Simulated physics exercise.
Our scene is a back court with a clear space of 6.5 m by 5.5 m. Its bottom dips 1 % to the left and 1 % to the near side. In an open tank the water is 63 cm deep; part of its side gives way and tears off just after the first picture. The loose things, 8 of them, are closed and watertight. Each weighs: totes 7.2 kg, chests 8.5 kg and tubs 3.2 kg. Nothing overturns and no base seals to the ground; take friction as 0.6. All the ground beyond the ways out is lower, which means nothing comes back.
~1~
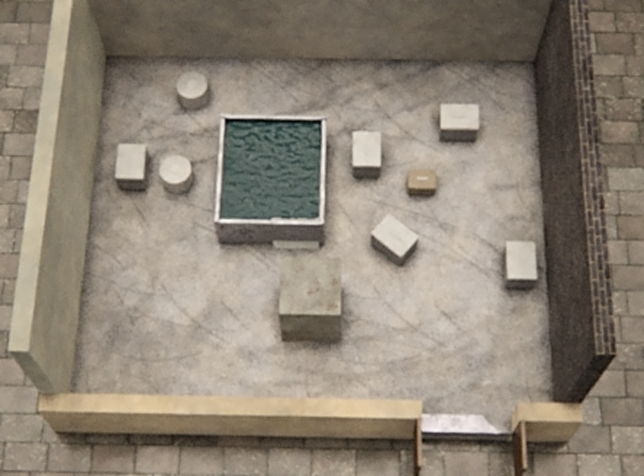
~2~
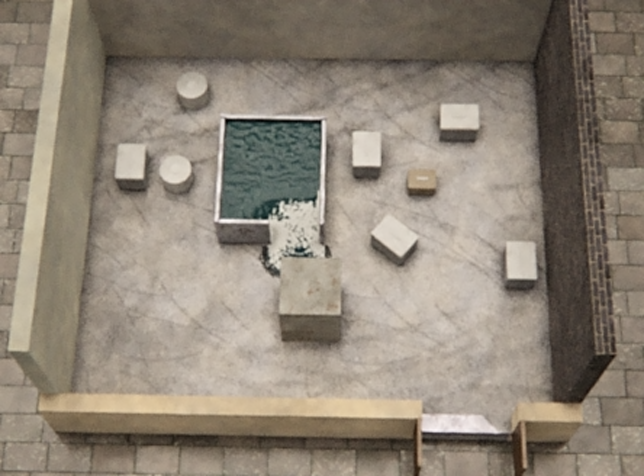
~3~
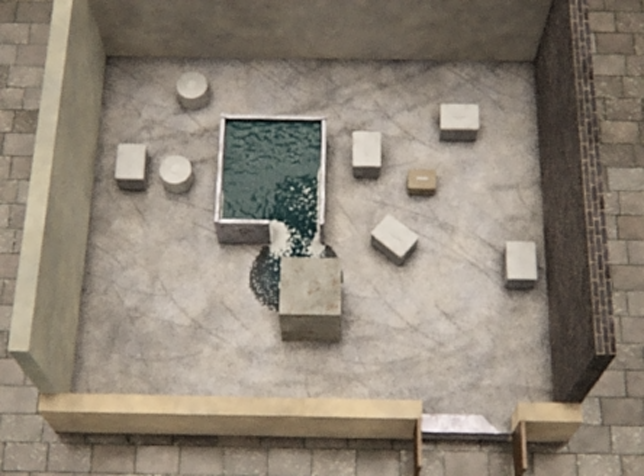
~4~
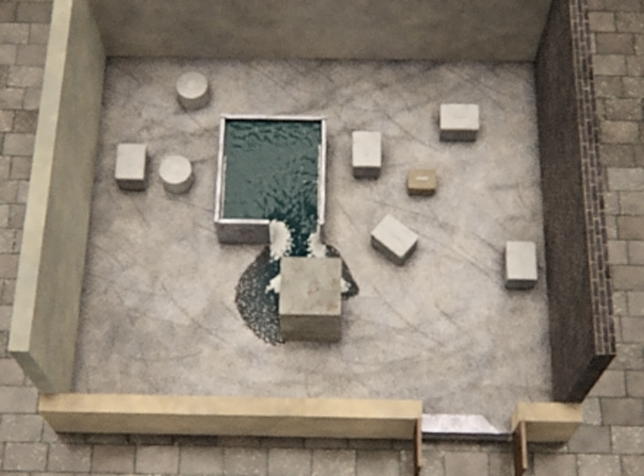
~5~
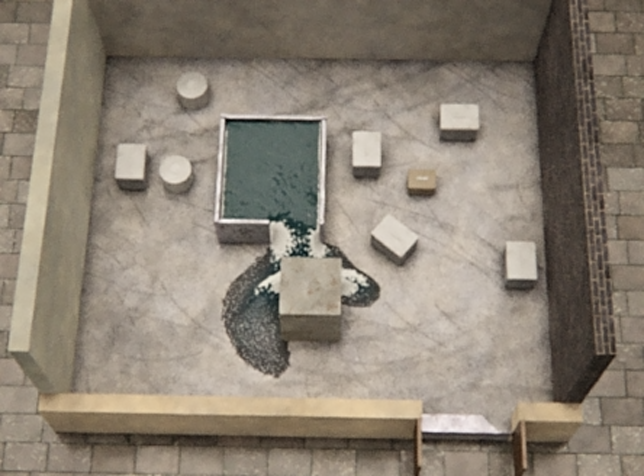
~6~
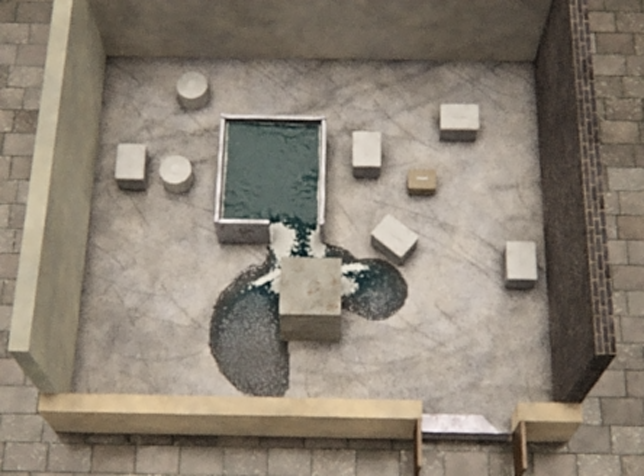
Dark green water bursts through the near side of a square, pale-rimmed tank, foams against a large grey block just in front, splits around it and spreads over the floor, farther on the left. The walled court, seen from high above by a still camera, has a pale, stained floor and a gap at the near right. Light grey boxes, two round tubs at left and a small tan box stay put.
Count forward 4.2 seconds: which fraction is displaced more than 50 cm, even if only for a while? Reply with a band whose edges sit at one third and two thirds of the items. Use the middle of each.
Band: Under one third.
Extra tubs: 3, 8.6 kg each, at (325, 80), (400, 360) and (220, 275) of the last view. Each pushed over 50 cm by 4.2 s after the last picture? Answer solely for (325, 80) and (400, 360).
In order: Within it, within it.
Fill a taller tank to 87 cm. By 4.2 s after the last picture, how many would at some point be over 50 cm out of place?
In that case the number is 4.
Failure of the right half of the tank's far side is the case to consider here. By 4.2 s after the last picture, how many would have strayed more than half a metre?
That would give 4.
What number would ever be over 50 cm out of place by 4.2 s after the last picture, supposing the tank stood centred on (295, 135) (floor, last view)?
Then the count would be 1.
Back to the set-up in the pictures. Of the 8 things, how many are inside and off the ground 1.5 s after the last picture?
The number is 1.
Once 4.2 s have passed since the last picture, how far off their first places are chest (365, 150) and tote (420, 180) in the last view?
Shifts in order: 0 cm; 30 cm.
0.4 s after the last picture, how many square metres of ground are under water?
8.5 m2.
Then, 0.4 s after the last picture 0 of 8 are over 50 cm from their spots; 0 afloat.
Then, 1.5 s after the last picture 1 of 8 are over 50 cm from their spots; 1 afloat.
Then, 2.8 s after the last picture 1 of 8 are over 50 cm from their spots; 1 afloat.
Then, 4.2 s after the last picture 1 of 8 are over 50 cm from their spots, and 1 have been at some point; 1 afloat.
